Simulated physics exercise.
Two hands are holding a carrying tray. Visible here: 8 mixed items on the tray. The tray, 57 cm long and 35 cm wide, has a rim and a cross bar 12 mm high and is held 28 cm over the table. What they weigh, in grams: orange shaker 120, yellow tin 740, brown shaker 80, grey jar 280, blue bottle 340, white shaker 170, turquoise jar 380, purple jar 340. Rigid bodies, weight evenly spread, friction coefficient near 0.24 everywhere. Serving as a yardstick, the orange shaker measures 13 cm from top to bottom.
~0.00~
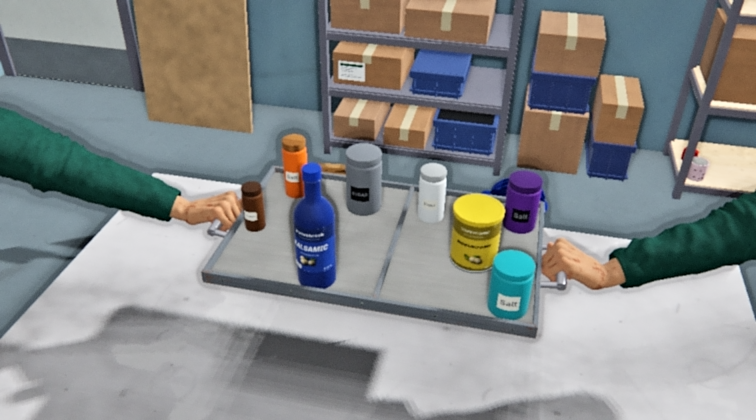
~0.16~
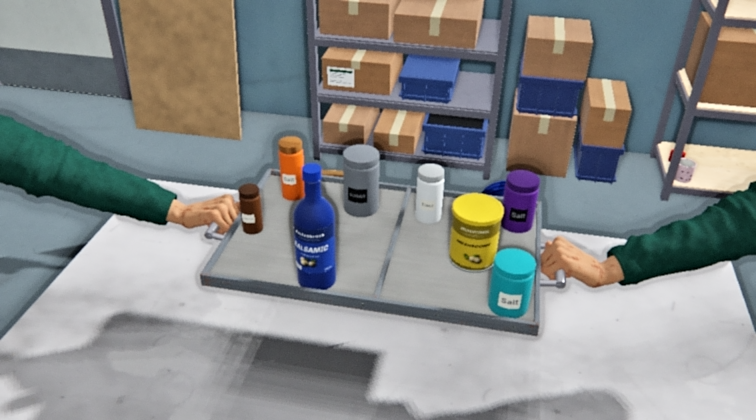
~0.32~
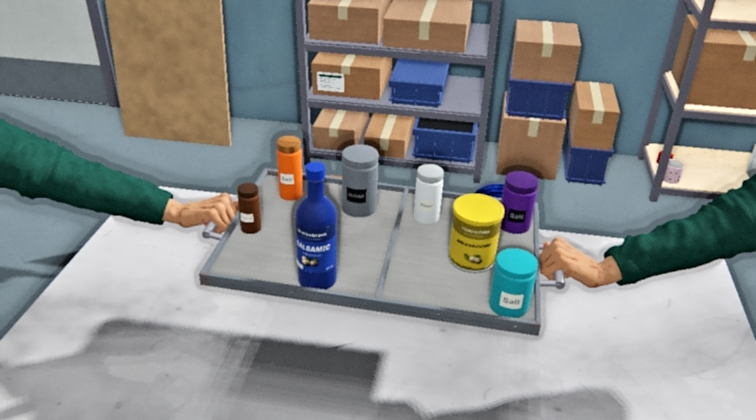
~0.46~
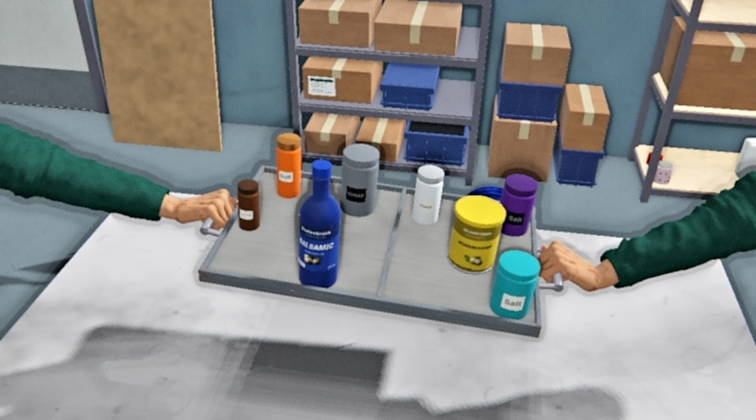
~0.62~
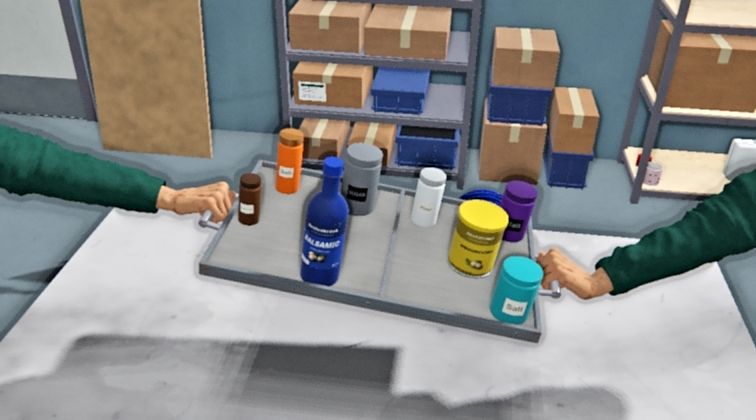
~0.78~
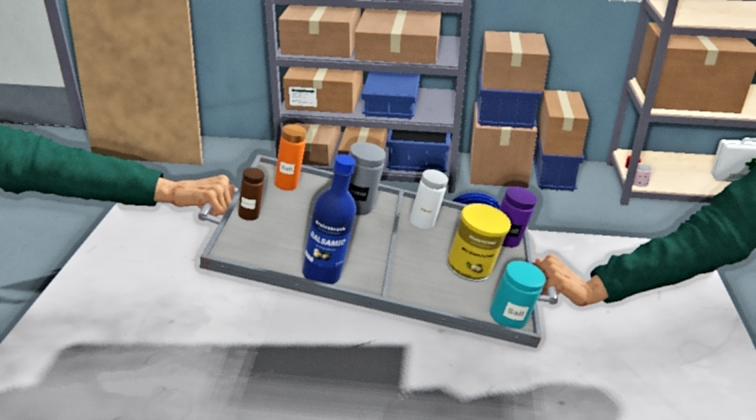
In a storeroom, two hands holding a tray of mixed jars, shakers and a blue bottle, gradually tilting it down to the right.
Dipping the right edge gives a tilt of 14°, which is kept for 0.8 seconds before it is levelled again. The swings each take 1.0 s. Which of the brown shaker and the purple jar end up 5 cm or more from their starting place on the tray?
As I see it, the brown shaker moves away. The purple jar stays in place.
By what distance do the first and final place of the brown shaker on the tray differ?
Net shift near 9 cm.
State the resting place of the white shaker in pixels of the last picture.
In the last view, its centre sits near (461, 195).
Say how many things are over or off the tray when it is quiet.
Altogether, 0.
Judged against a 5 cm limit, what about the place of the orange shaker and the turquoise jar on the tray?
First the orange shaker: It departs its position; then the turquoise jar: It stays in position.
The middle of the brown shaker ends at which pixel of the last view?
You'll find it at about (296, 219).
After 1.38 s, tilt 14°, right edge down.
After 1.78 s, tilt 14°, right edge down; brown shaker slid 4 cm near (275, 195); blue bottle slid 4 cm; orange shaker slid 4 cm.
After 2.08 s, tilt 13°, right edge down; brown shaker slid 7 cm near (290, 201); blue bottle slid 7 cm; orange shaker slid 7 cm.
After 2.28 s, tilt 10°, right edge down; brown shaker slid 9 cm near (299, 207); orange shaker slid 9 cm; blue bottle slid 8 cm.
At rest (3.4 s), not toppled but over 5 cm from the start, orange shaker, yellow tin, brown shaker, blue bottle and white shaker; the other 3 in place, give or take 5 cm. In the last view, brown shaker near (296, 219), purple jar near (517, 196).
